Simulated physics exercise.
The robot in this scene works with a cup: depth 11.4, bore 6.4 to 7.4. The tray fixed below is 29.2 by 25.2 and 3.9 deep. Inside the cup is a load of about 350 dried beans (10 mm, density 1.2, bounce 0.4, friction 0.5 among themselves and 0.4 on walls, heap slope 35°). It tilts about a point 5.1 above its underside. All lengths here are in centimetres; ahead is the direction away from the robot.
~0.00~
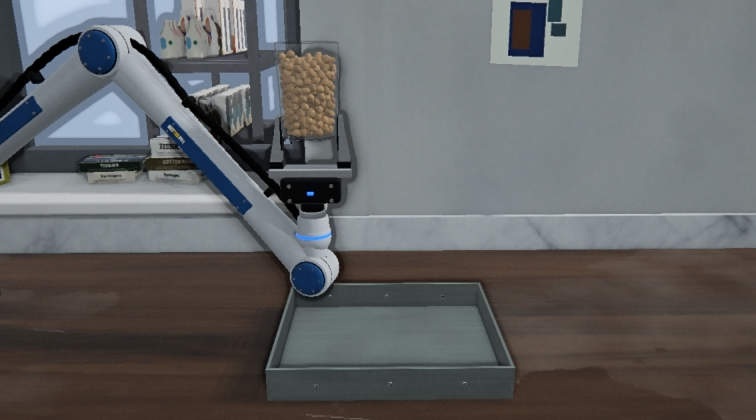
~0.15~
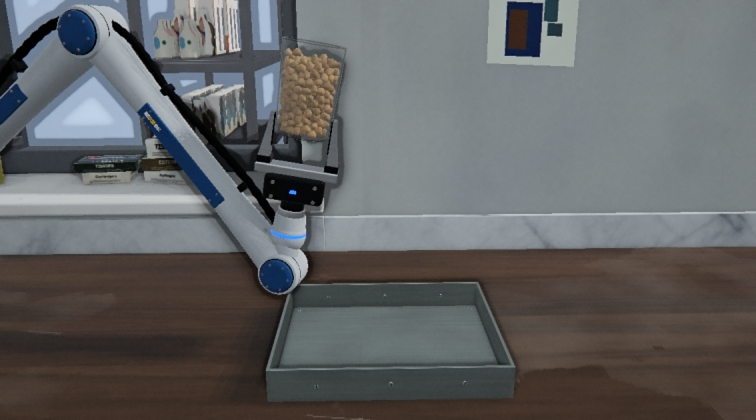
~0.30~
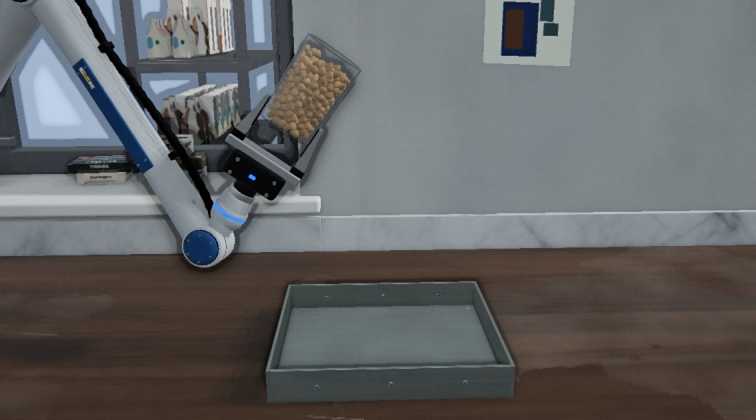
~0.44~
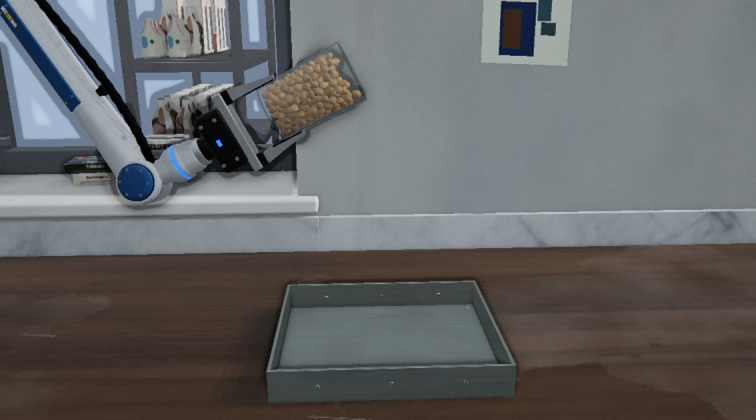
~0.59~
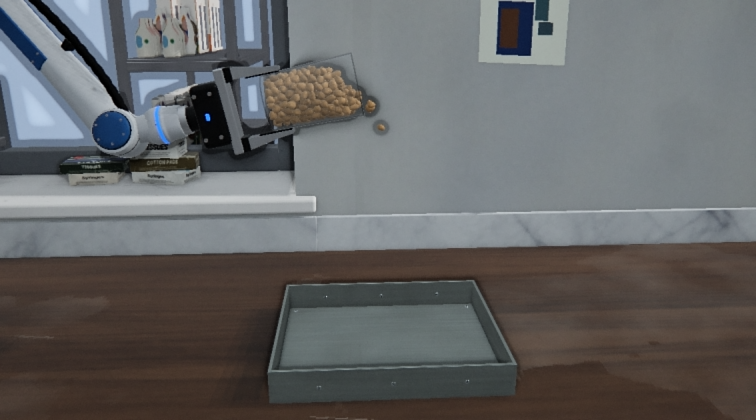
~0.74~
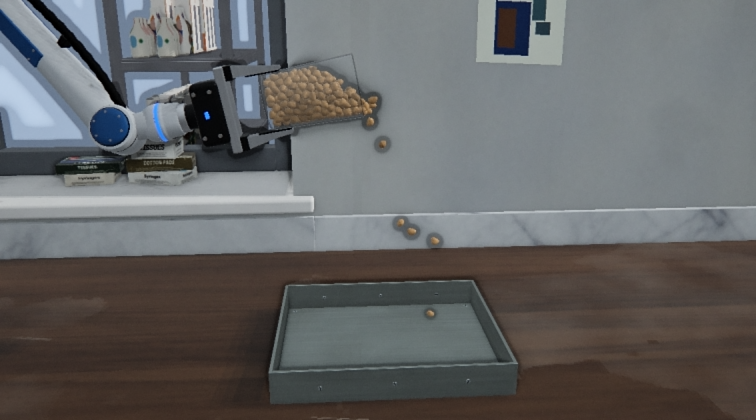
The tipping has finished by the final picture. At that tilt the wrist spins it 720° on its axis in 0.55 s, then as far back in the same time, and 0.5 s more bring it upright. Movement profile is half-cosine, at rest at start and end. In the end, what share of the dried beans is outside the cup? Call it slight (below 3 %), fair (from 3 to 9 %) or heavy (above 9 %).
I would call it heavy, above 9 %.
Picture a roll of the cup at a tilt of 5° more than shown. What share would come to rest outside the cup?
It would be around 20 percent.
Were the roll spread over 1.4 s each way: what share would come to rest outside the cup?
It would come to around 40 percent.
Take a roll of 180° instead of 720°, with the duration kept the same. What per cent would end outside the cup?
It would be near 20 per cent.
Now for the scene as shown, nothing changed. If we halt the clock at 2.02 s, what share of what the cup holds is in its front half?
Some 50 per cent.
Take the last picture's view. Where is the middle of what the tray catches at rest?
Centre: Close to (424, 337).
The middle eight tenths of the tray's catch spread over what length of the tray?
Around 12 cm.
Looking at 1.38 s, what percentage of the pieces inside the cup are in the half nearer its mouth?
Something near 40 in a hundred.
After 1.38 s, tipped 80°, highest piece 39 above the table; 320 in the cup, 28 in the tray, 1 on the table or floor, 5 in flight or on a rim.
After 2.02 s, tipped 57°, highest piece 38 above the table; 304 in the cup, 38 in the tray, 8 on the table or floor, 4 in flight or on a rim.
After 2.54 s, upright, highest piece 41 above the table; 304 in the cup, 40 in the tray, 10 on the table or floor.
After 3.24 s, upright, highest piece 41 above the table; 304 in the cup, 40 in the tray, 10 on the table or floor.
At rest, 304 in the cup, 40 in the tray, 10 on the table or floor. That is 14 % outside the cup.
